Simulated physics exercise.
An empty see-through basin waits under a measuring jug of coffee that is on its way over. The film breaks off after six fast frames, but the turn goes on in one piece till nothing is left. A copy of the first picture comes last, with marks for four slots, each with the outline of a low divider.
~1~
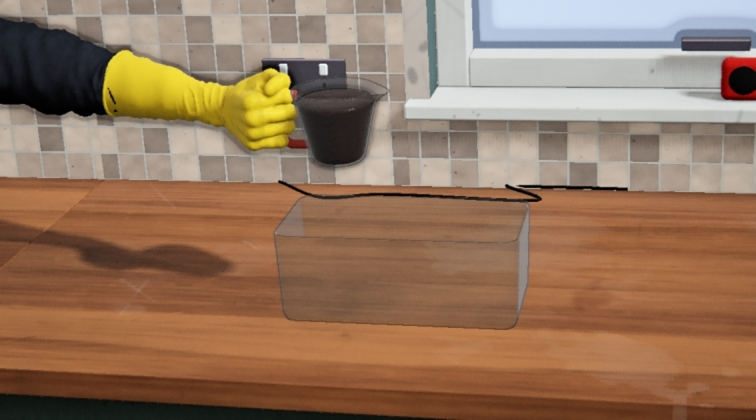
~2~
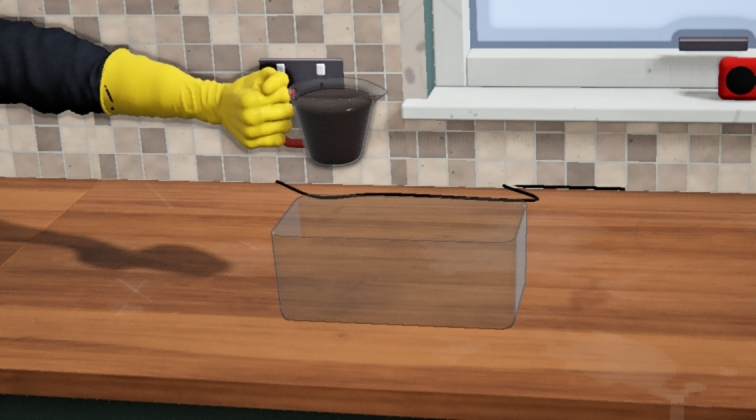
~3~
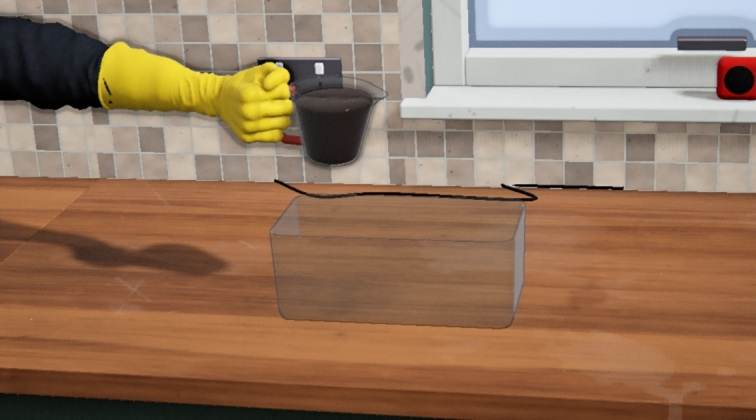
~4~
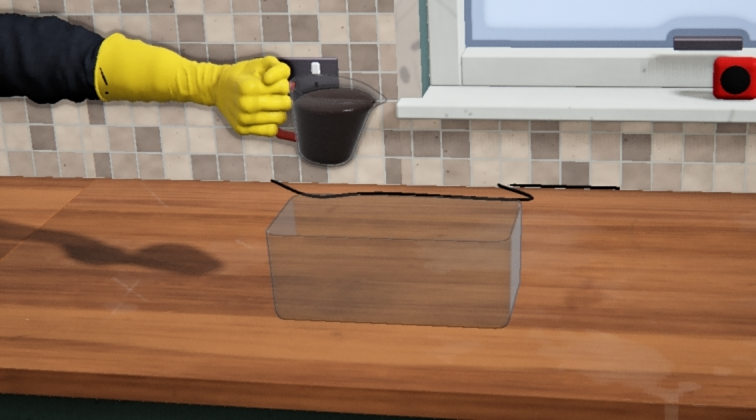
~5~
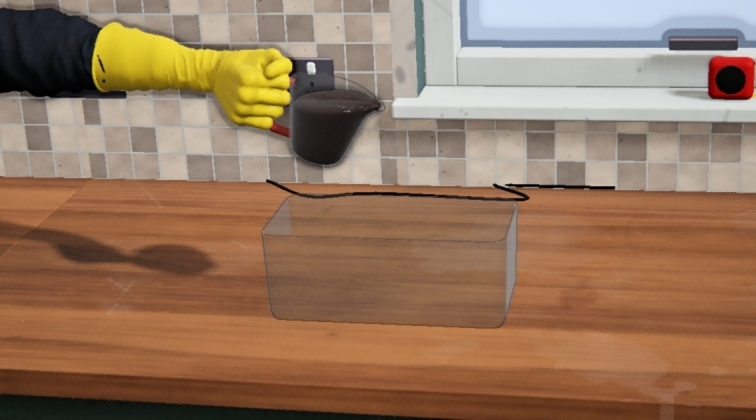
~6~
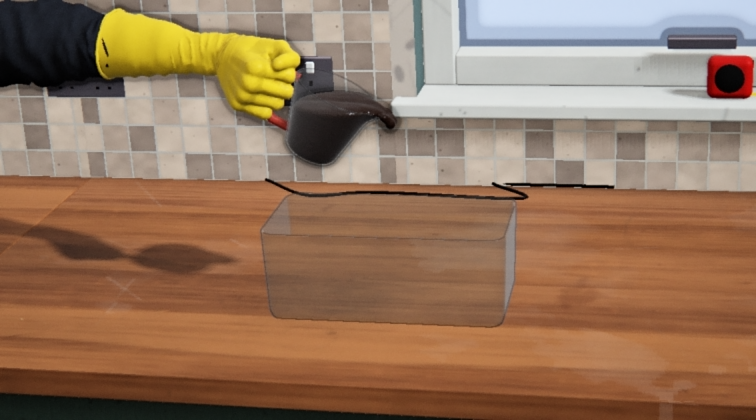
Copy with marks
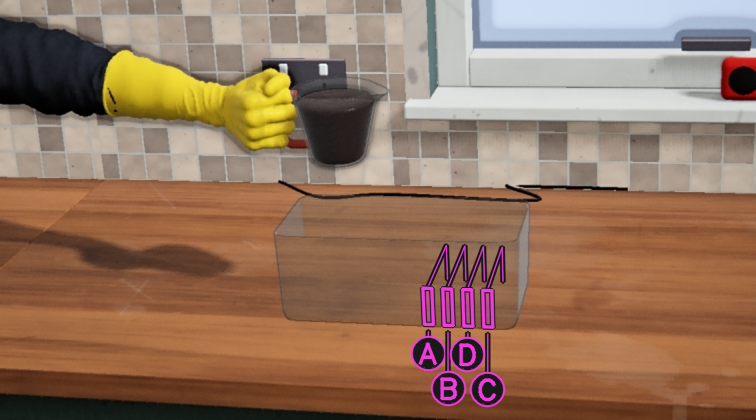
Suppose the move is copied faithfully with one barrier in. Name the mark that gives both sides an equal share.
Place A does it best.
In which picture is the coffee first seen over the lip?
In picture 6.
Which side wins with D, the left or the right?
The left side.
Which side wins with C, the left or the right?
The left one.
In magenta, A at (428, 331); B at (448, 332); C at (487, 333); D at (467, 332).
Choosing A, about 45 % ends left of the wall and 54 % right of it.
Choosing B, about 83 % ends left of the wall and 16 % right of it.
Choosing C, about 98 % ends left of the wall and 2 % right of it.
Choosing D, about 95 % ends left of the wall and 4 % right of it.
